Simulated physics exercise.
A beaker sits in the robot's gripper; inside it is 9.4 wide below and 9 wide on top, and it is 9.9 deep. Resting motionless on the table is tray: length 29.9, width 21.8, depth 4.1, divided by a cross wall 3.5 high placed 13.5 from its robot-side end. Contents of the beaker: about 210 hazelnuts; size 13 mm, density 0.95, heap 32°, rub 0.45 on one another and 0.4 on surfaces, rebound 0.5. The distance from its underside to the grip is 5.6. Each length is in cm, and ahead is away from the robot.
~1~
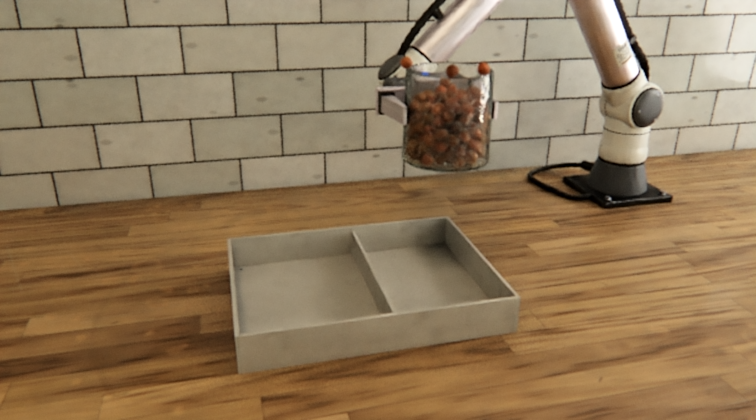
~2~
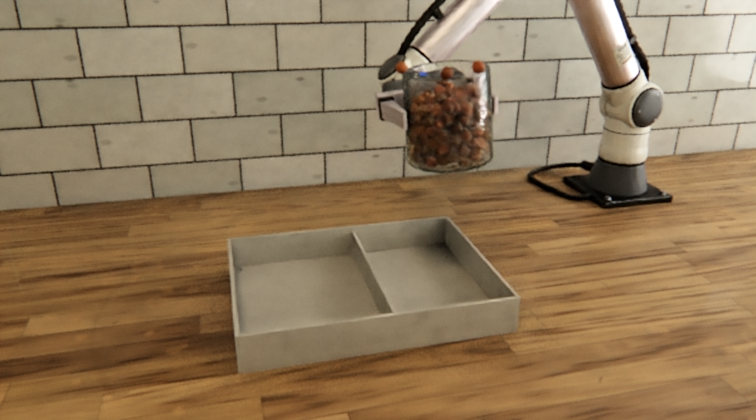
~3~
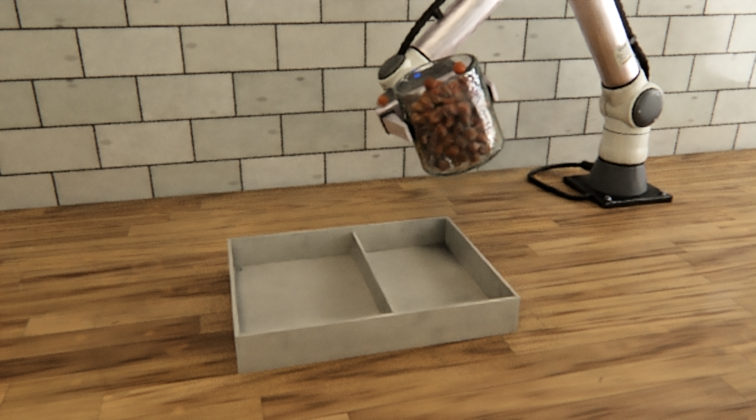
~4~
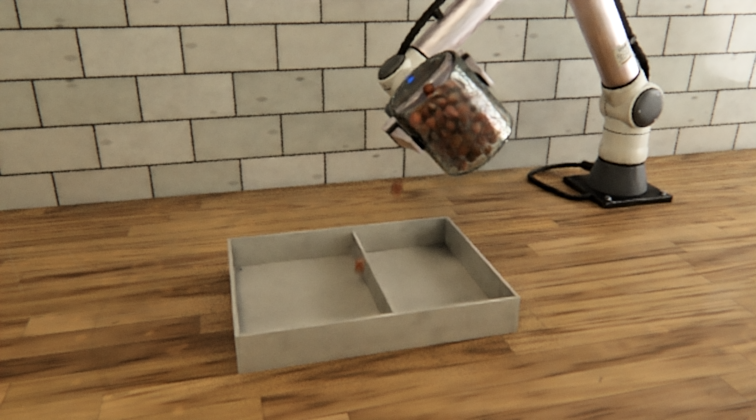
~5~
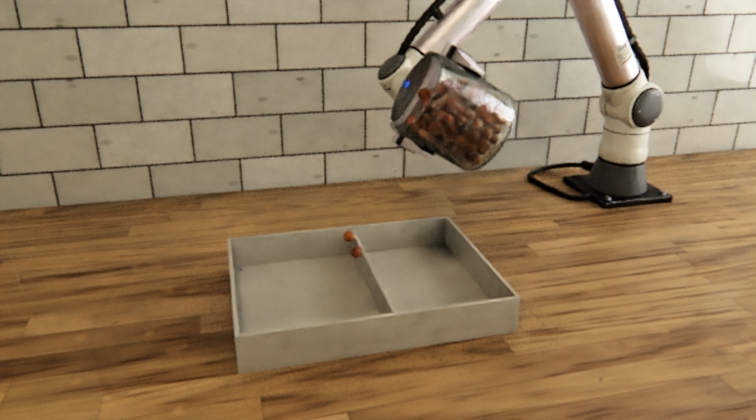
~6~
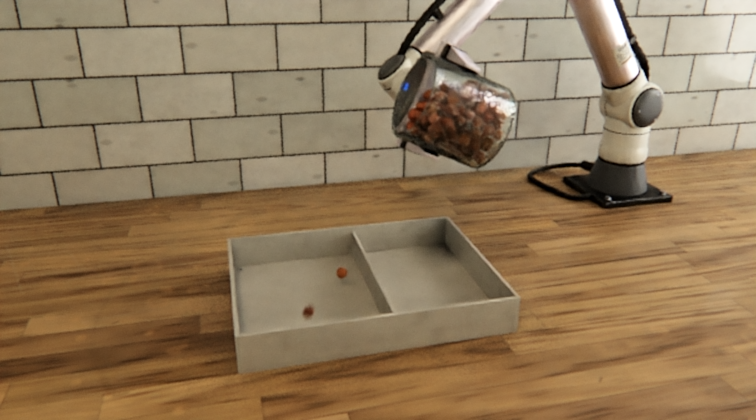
Robot arm tilting a clear beaker of hazelnuts leftward above a divided grey tray, two nuts dropping into its left compartment.
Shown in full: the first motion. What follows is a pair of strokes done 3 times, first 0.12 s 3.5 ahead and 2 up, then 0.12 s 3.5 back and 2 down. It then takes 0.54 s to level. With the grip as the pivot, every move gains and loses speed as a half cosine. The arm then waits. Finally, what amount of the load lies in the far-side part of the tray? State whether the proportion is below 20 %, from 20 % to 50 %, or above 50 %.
The proportion is from 20 % to 50 %.
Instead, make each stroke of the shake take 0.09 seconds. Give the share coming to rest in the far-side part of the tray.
Then roughly 60 percent.
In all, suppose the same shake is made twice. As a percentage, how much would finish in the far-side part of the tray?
My guess is near 30 per cent.
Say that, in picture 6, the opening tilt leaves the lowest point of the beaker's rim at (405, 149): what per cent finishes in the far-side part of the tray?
Result: Approximately 70 %.
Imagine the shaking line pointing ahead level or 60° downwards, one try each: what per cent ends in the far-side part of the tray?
Estimates, in order: 25 % then 5 %.
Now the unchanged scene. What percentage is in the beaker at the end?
Roughly 55 per cent.
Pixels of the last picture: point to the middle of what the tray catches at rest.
I'd point to somewhere near (308, 300).
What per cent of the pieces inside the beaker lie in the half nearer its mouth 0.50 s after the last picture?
Around 50 percent.
Then, 0.50 s on, tilted 66° forward, highest piece 24 above the table; 138 in the beaker, 34 in the far-side part, 5 in the robot-side part, 32 in flight or on a rim.
Then, 1.01 s on, tilted 30° forward, highest piece 25 above the table; 112 in the beaker, 78 in the far-side part, 17 in the robot-side part, 2 on the table or floor.
Then, 1.46 s on, level, highest piece 25 above the table; 112 in the beaker, 78 in the far-side part, 17 in the robot-side part, 2 on the table or floor.
Then, 2.51 s on, level, highest piece 25 above the table; 112 in the beaker, 78 in the far-side part, 17 in the robot-side part, 2 on the table or floor.
In the end, 112 in the beaker, 78 in the far-side part, 17 in the robot-side part, 2 on the table or floor. That is 37 % in the far-side part of the tray.
